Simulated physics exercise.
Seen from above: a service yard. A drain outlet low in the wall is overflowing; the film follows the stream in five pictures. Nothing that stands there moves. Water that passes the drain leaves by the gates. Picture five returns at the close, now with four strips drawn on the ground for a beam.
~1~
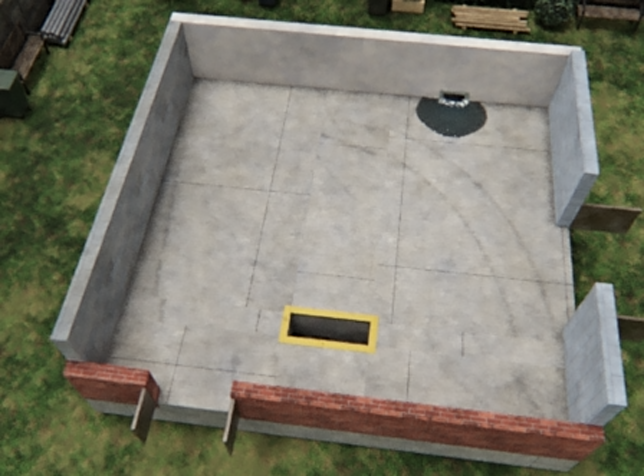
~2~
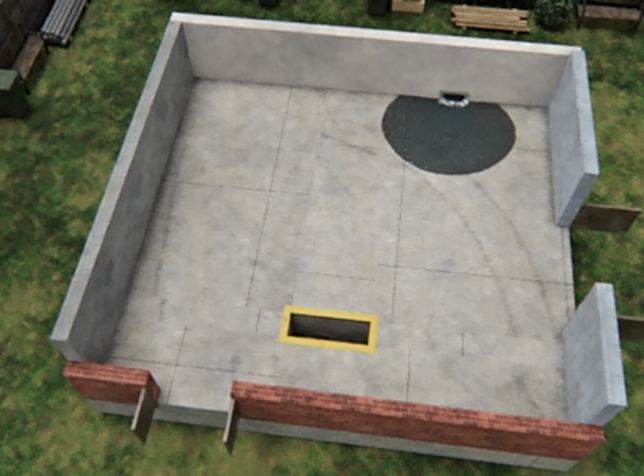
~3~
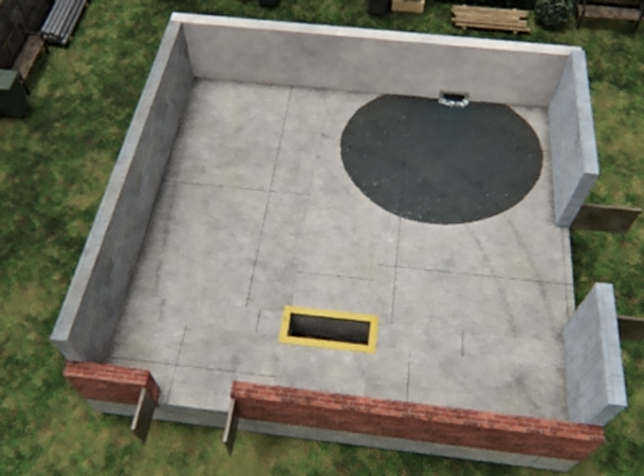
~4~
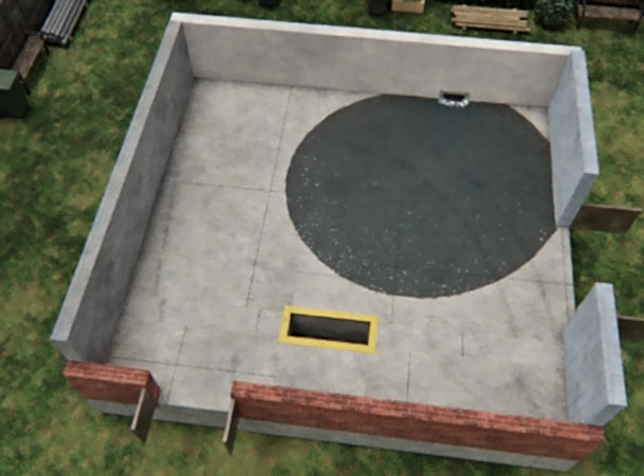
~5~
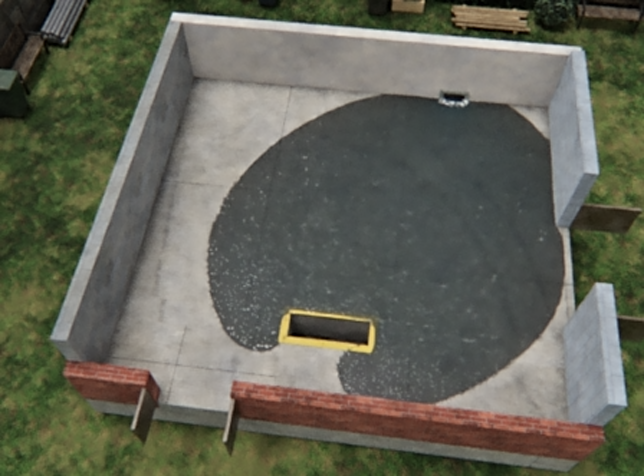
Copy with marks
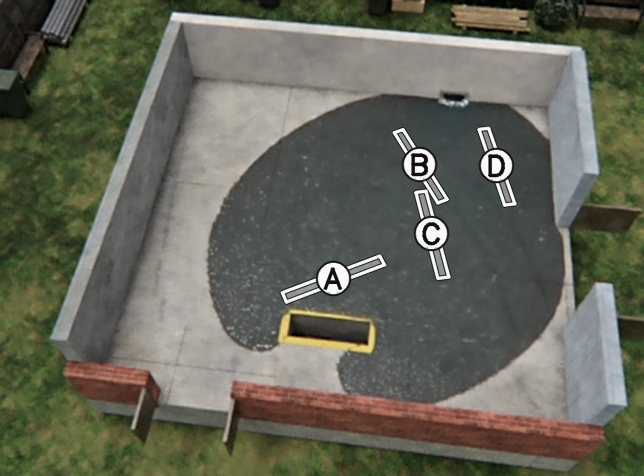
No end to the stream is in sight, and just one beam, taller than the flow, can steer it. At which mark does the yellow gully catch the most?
Place D does it best.
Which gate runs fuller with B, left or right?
More leaves on the left.
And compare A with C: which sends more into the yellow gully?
Here it is place C.
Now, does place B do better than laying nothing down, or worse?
Place B is worse.
In white, A from (284, 297) to (382, 260); B from (398, 131) to (442, 201); C from (420, 191) to (443, 277); D from (483, 128) to (509, 204).
Choosing A, about 18 % of the stream goes into the yellow gully, about 81 % out by the gates.
Choosing B, about 20 % of the stream goes into the yellow gully, about 78 % out by the gates.
Choosing C, about 24 % of the stream goes into the yellow gully, about 75 % out by the gates.
Choosing D, about 33 % of the stream goes into the yellow gully, about 66 % out by the gates.
